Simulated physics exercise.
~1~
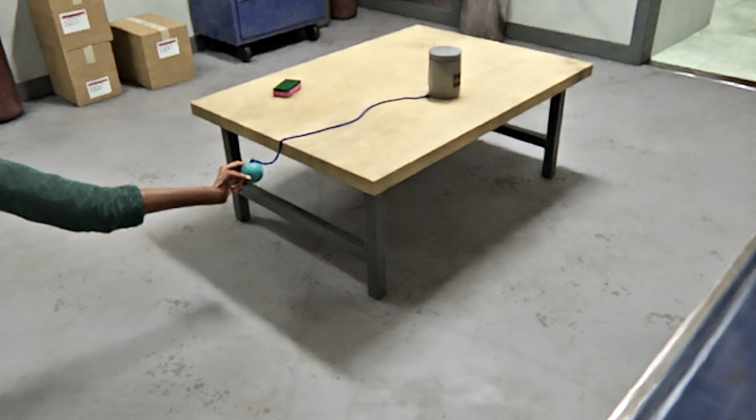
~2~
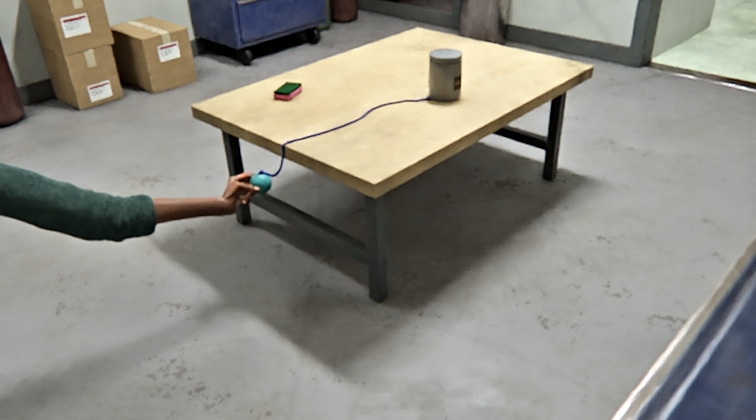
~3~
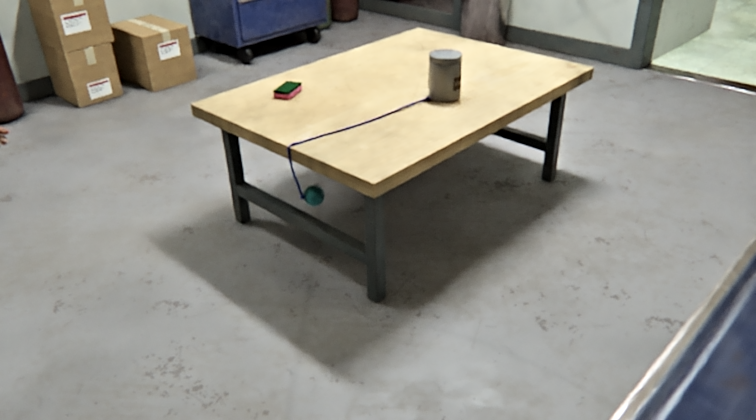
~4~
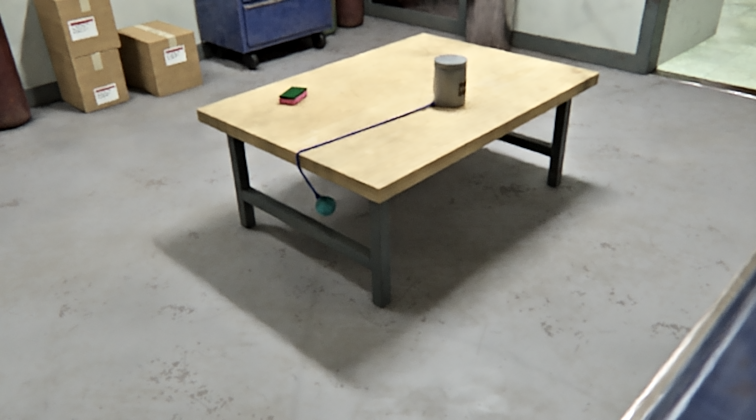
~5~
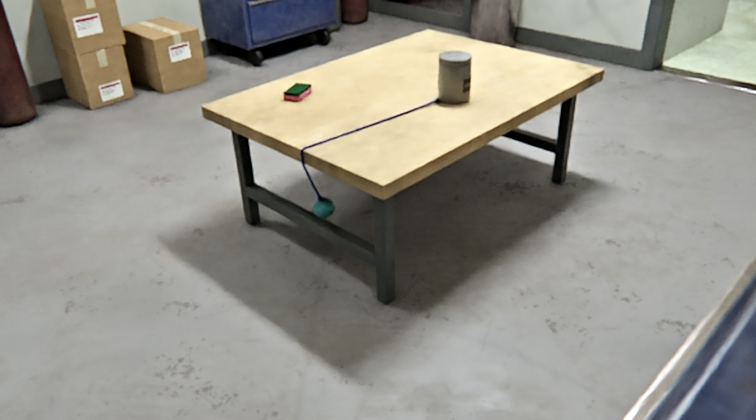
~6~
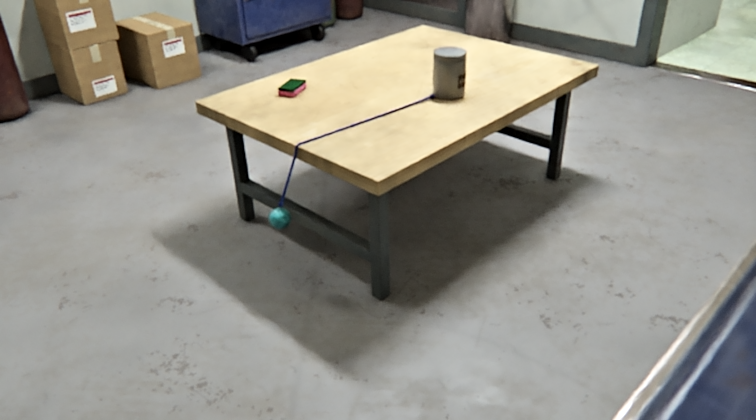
A turquoise ball slips from a hand and swings on its cord below the workbench edge.
